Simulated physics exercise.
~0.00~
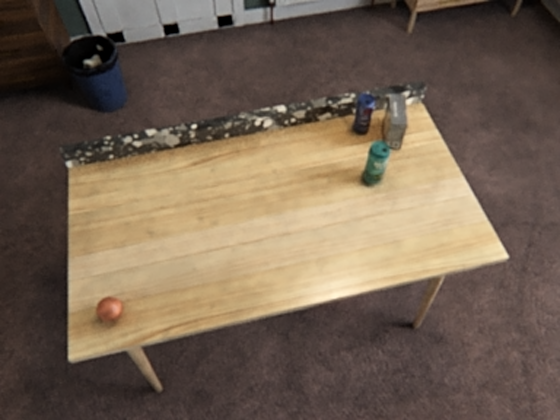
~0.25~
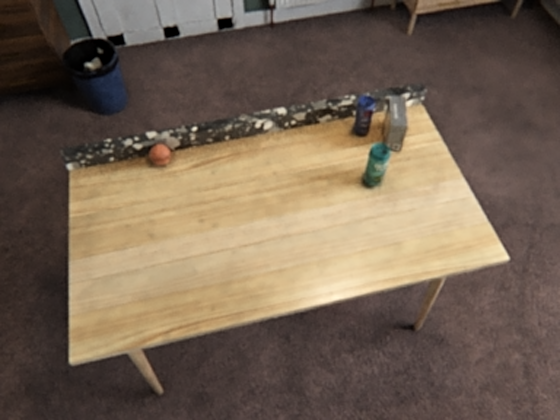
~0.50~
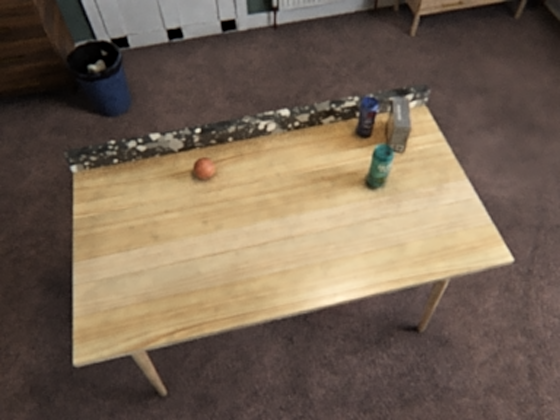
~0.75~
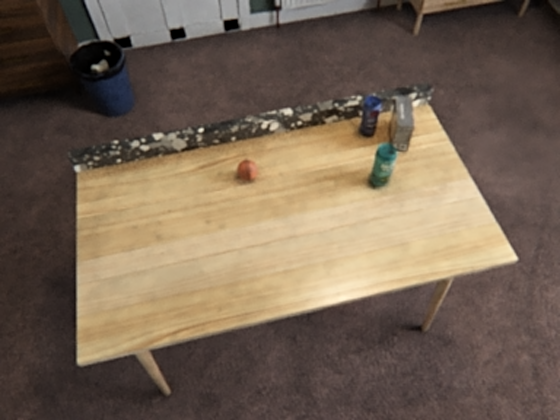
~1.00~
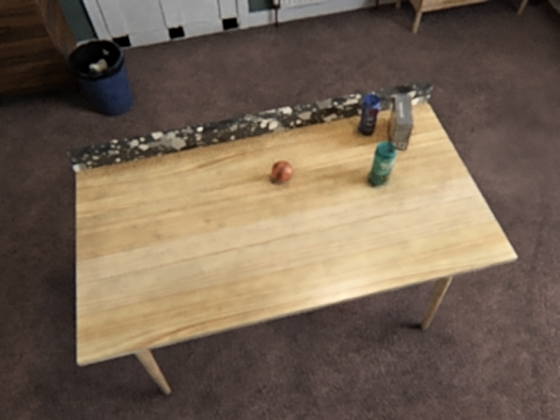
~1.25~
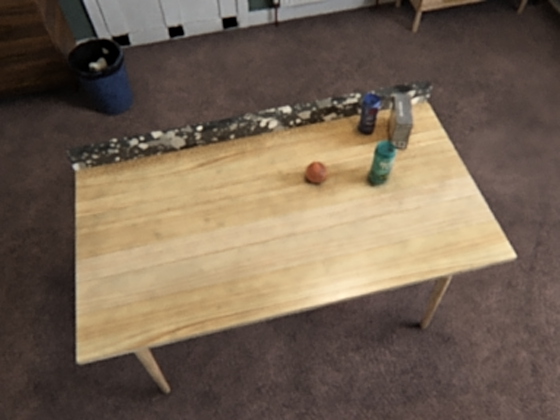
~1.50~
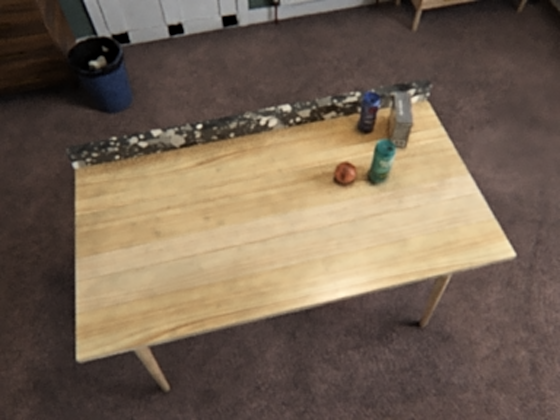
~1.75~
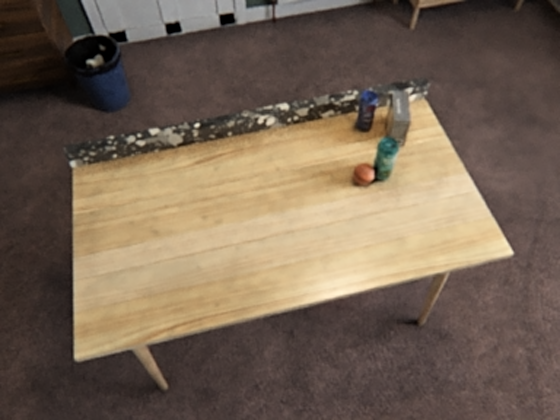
The clip shows an orange ball on a wooden table rolling to the speckled rail along the far side, then moving right across the tabletop until it reaches the turquoise can, which shifts slightly and stays upright, while the blue can and grey packet stay in place.
